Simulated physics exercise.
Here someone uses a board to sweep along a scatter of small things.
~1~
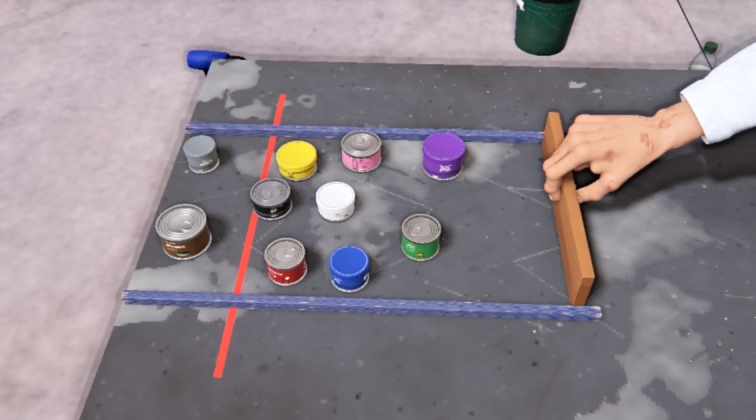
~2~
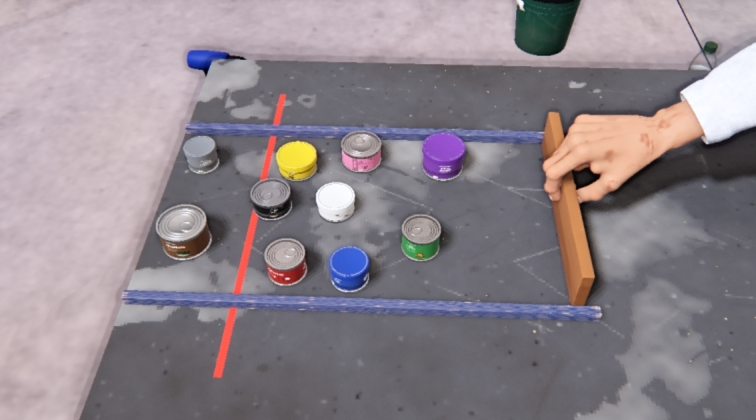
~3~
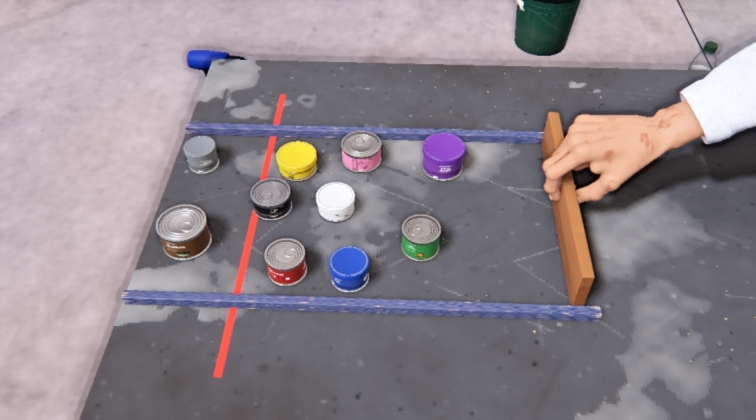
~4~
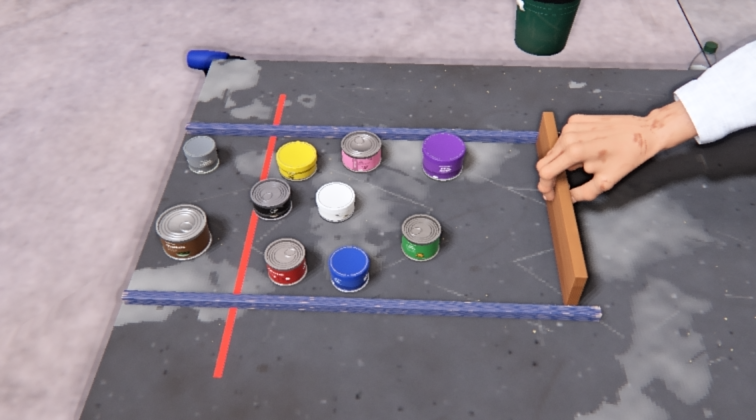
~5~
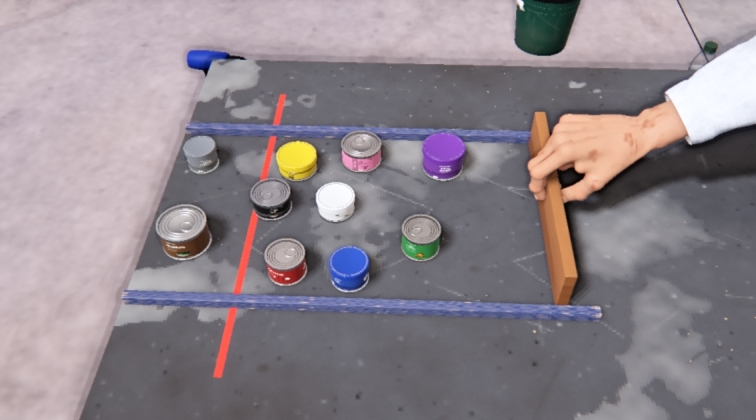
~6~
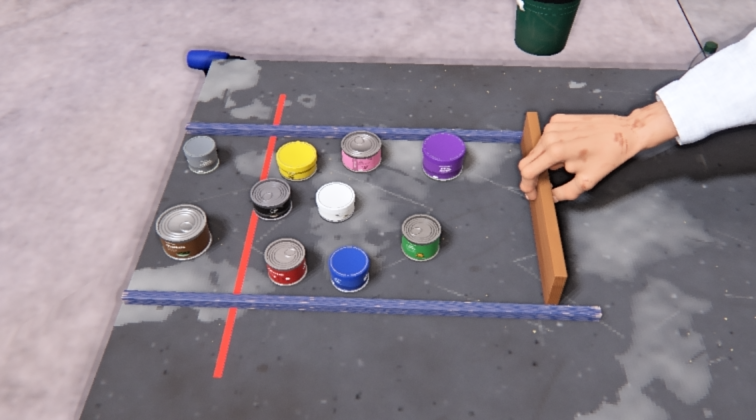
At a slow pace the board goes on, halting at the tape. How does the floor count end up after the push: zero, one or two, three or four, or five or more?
The floor count ends at zero.
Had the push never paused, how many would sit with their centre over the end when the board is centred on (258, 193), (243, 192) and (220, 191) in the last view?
In order, that gives 0, then 0, then 2.
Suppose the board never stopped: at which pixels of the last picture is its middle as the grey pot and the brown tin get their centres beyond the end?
Around (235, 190) first and around (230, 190) second.
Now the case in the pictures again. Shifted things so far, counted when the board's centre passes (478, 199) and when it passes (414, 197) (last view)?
At the first spot 0, then 3.
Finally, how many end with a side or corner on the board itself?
In total, 4.
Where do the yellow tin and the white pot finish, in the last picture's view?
The first one ends at (213, 174), the second at (237, 202).
Soon after, none off yet; grey pot at rest near (202, 155); brown tin at rest near (184, 233); black tin at rest near (272, 200).
In the end, the number that fall off is zero.
